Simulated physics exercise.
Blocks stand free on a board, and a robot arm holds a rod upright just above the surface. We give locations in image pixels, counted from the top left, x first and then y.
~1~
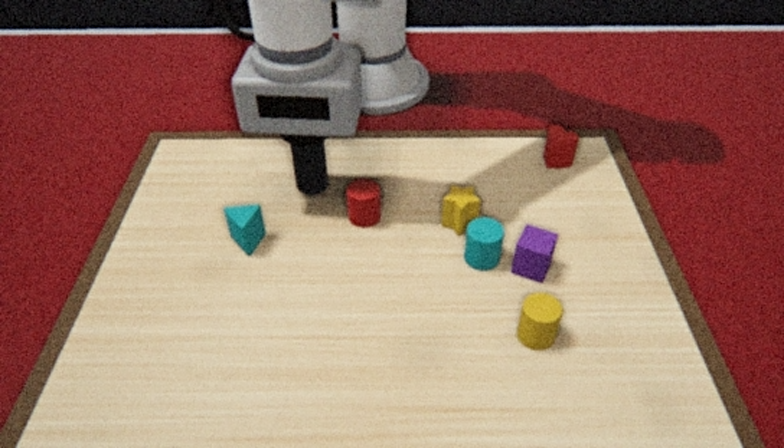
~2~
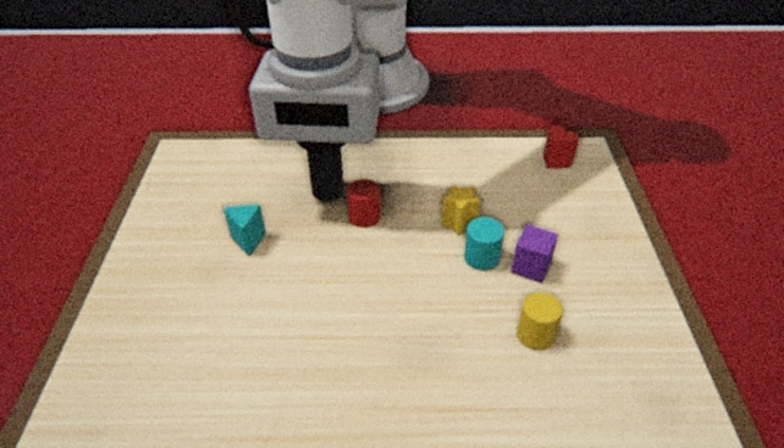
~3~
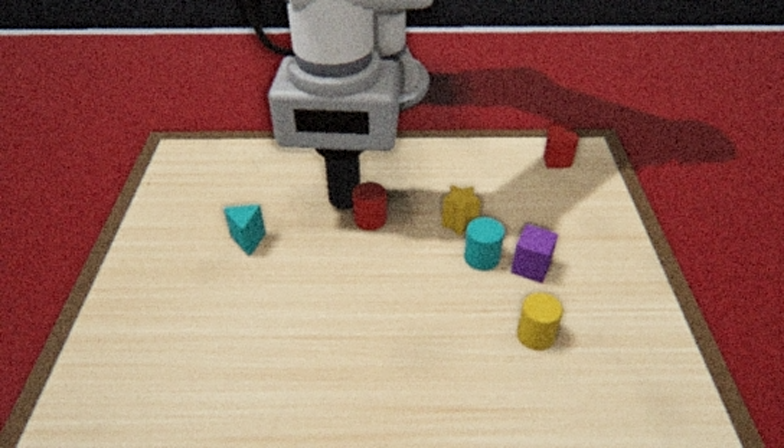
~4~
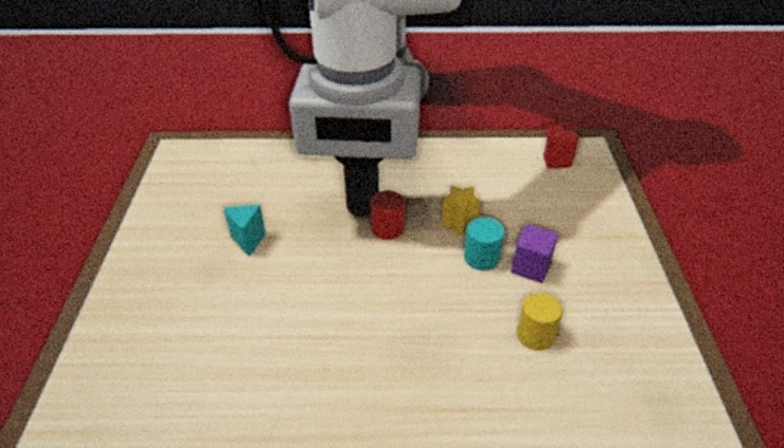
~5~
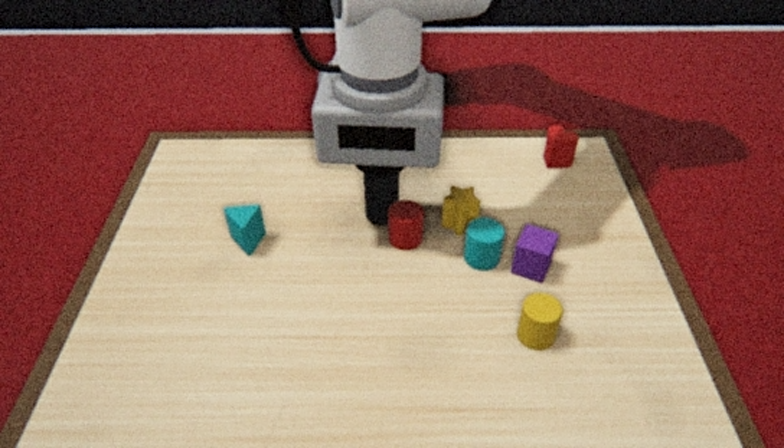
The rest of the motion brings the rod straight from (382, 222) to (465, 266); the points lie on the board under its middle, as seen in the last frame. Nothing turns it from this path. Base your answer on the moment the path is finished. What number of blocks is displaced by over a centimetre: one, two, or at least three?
Displaced: Two.
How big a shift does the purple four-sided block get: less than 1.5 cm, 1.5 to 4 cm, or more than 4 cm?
Within 1.5 cm.
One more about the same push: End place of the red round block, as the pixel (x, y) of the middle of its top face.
At pixel (474, 264).
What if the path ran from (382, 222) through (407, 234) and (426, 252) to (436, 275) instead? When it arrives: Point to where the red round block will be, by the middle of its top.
In the picture, it is at (469, 265).
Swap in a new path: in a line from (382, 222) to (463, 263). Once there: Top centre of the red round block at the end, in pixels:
Somewhere near (471, 262).
What follows on the original path. One third of the way, rod (409, 228); red round block (432, 227).
Two thirds of the way, rod (436, 243); red round block (456, 245).
At the end, rod (466, 258); red round block (474, 264); yellow star-shaped block unmoved; turquoise round block (505, 232); purple four-sided block (542, 239).
